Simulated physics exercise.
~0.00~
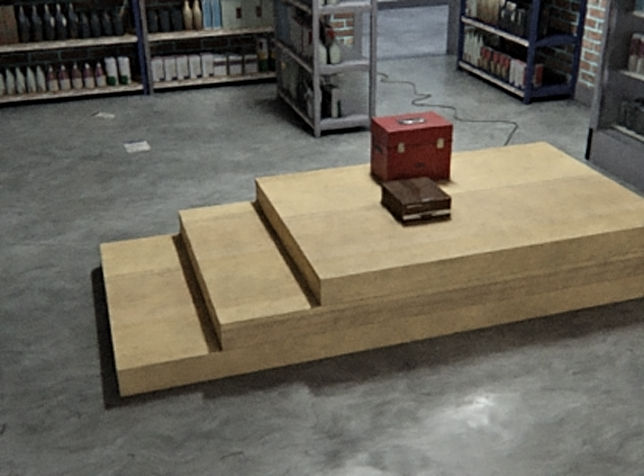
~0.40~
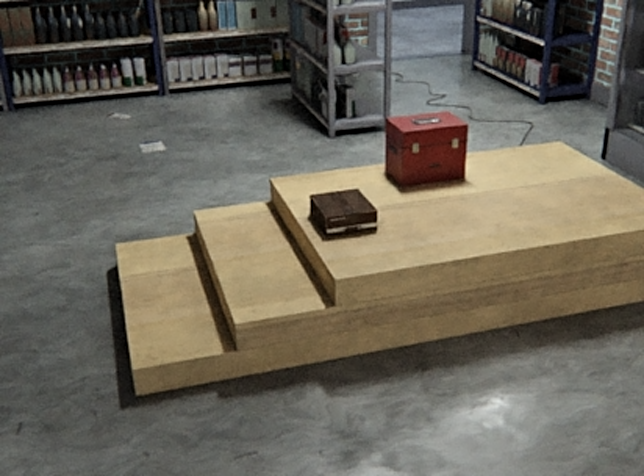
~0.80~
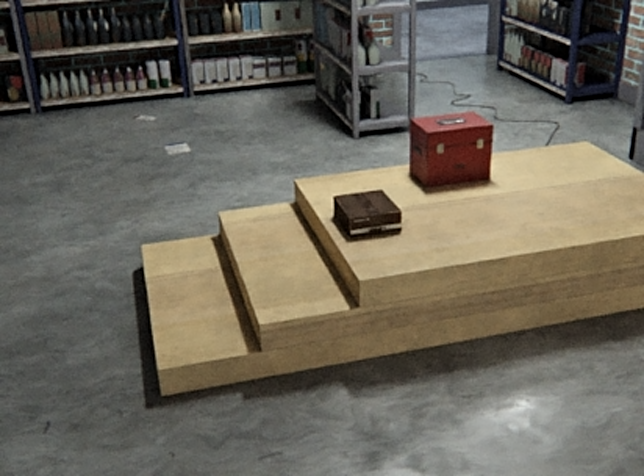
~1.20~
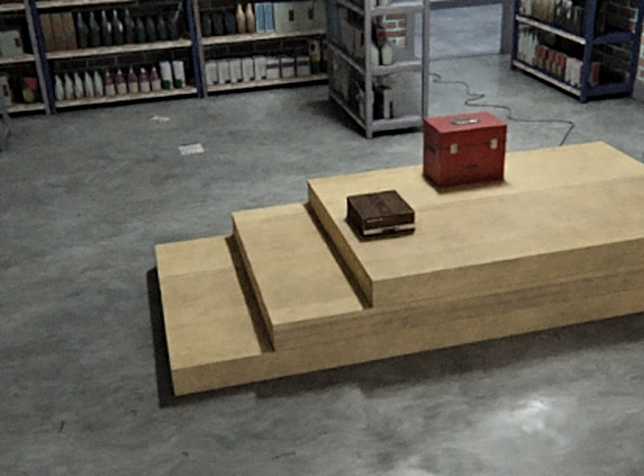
The brown box slides left across the wooden landing and stops short of the steps.
